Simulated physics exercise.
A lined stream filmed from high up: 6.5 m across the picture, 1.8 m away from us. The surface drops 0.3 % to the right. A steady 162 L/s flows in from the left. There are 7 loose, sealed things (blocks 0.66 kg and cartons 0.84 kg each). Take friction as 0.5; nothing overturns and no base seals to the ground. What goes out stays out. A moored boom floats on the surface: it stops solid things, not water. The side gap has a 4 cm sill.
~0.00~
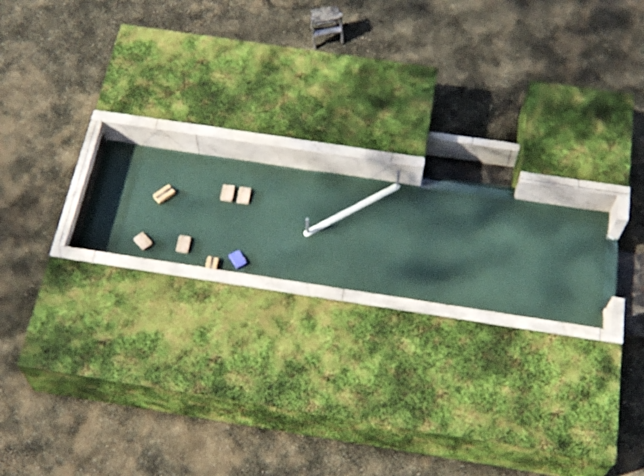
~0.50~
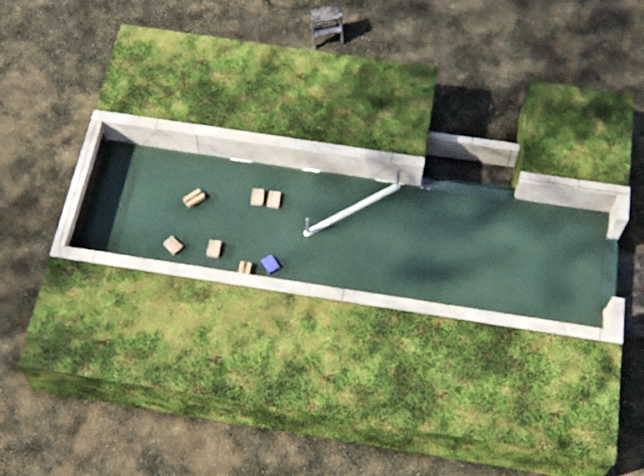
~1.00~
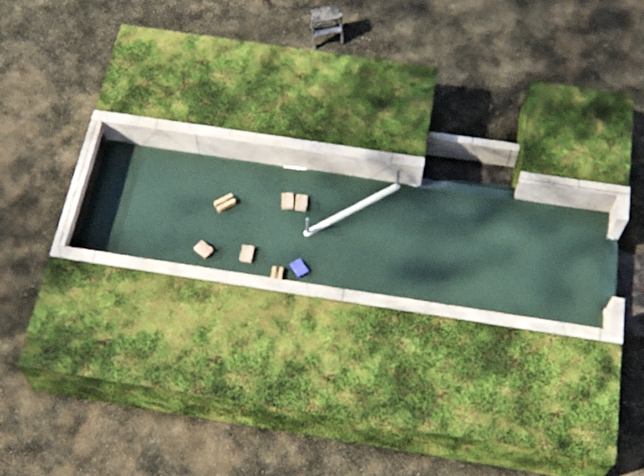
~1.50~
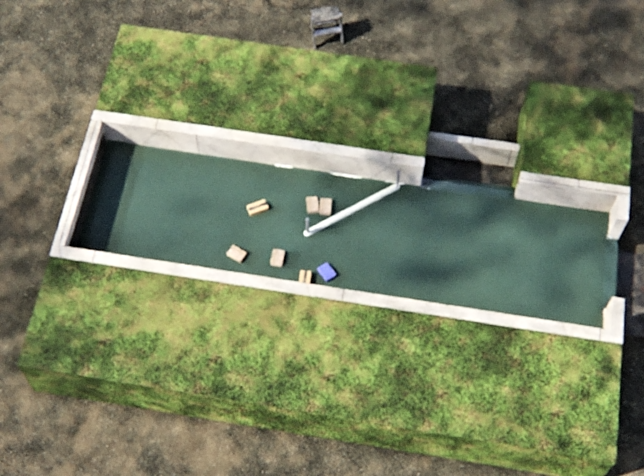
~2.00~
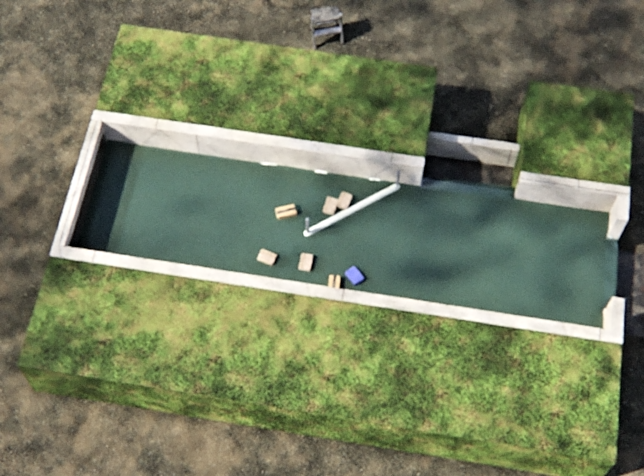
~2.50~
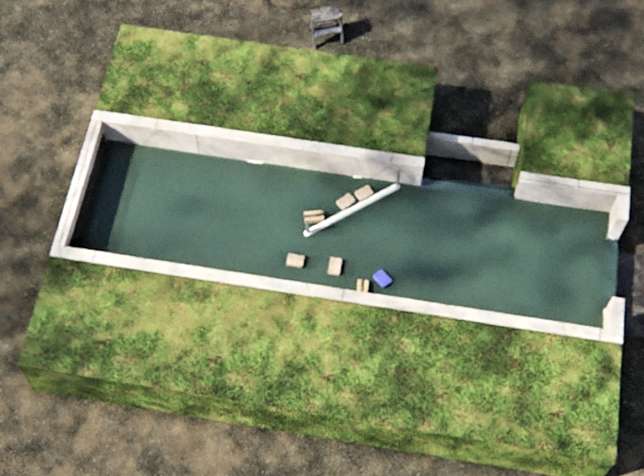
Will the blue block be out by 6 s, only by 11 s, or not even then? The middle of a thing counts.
That happens between the two times.
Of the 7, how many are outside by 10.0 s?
By then 4.
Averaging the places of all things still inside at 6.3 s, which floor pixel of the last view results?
Near (457, 252).
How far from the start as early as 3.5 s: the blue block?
Roughly 250 cm by then.
After 3.5 s the blue block is near (436, 283), 2.4 m from its start, afloat; 0 of 7 are out; 7 afloat.
After 6.3 s the blue block is near (556, 281), 3.9 m from its start, afloat; 0 of 7 are out; 7 afloat.
After 10.0 s the blue block has gone out (at 7.5 s); 4 of 7 are out; 3 afloat.
After 14.0 s the blue block has gone out (at 7.5 s); 4 of 7 are out; 3 afloat.
